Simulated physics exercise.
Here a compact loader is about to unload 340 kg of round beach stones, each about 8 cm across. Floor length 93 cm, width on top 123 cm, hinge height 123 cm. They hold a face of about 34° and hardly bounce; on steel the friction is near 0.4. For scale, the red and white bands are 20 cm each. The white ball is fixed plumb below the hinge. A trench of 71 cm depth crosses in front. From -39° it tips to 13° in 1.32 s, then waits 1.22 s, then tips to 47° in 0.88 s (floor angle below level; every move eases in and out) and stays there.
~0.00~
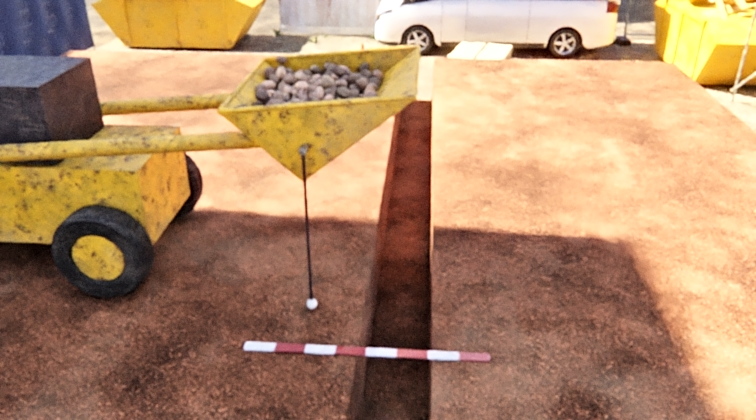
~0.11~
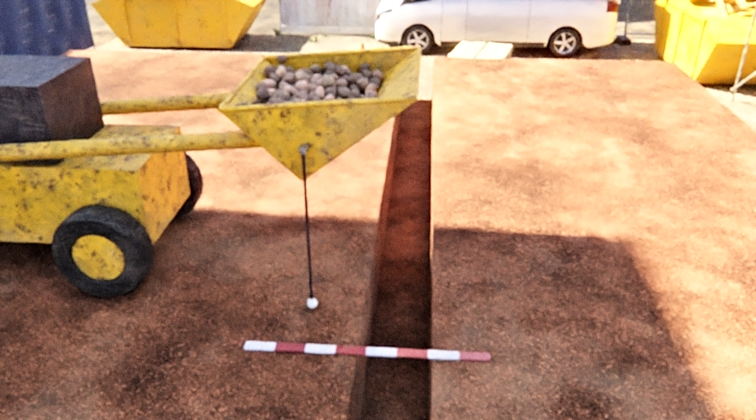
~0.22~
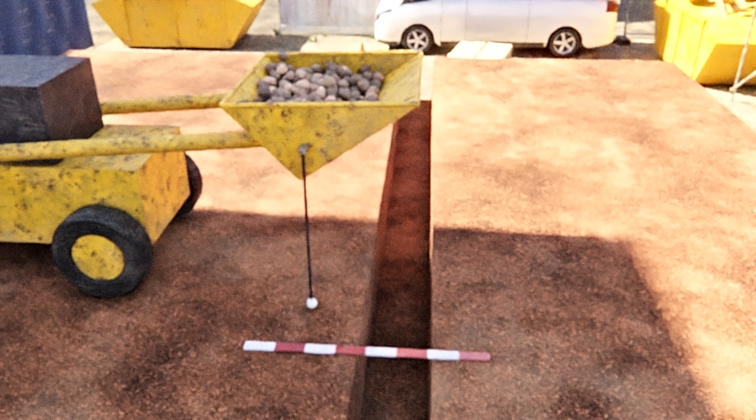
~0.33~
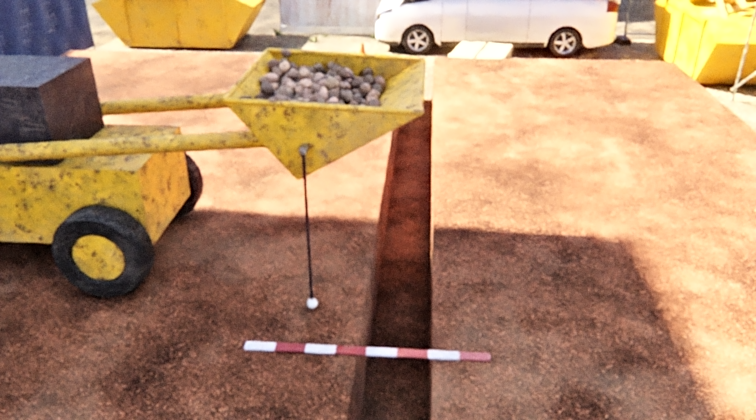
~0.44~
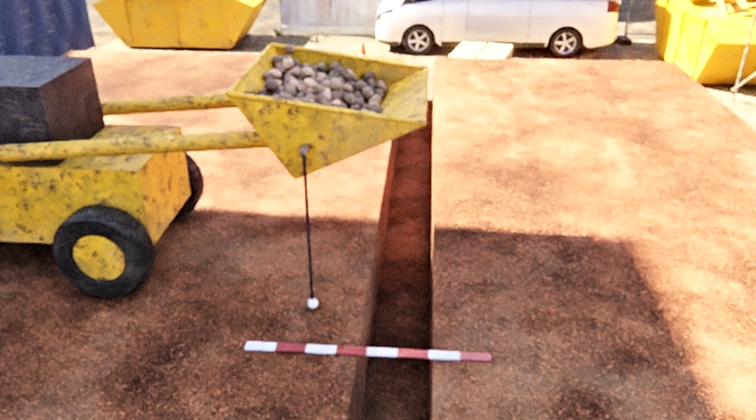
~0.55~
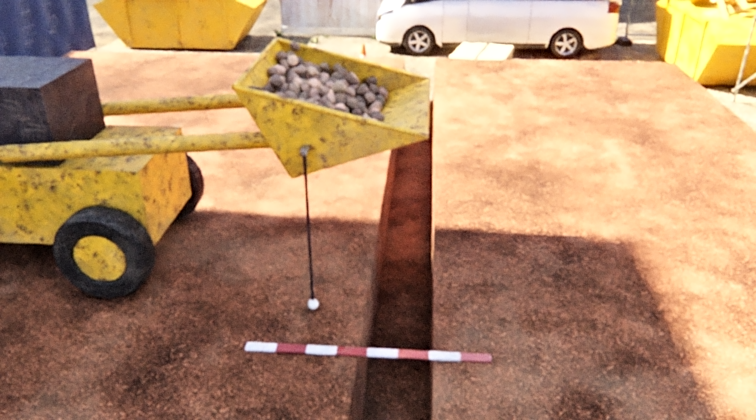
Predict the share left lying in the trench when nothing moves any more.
Some 45 per cent of it.
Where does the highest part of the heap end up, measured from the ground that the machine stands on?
Some 20 cm above that level.
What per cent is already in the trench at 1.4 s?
About 0 per cent by then.
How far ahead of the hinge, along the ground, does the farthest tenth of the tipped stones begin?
About 150 cm.
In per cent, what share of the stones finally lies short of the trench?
Some 0 per cent of the load.
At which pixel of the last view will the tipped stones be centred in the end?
Their middle is at about (449, 262).
After 1.0 s the floor is at 5°; 100 % in the bucket; the foremost stones are at (376, 145).
After 1.4 s the floor is at 13°; 100 % in the bucket; the foremost stones are at (412, 146).
After 3.9 s the floor is at 47°; 0 % in the bucket, 43 % in the trench, 57 % past the trench; the foremost stones are at (617, 252).
After 6.6 s the floor is at 47°; 0 % in the bucket, 44 % in the trench, 56 % past the trench; the foremost stones are at (617, 252).
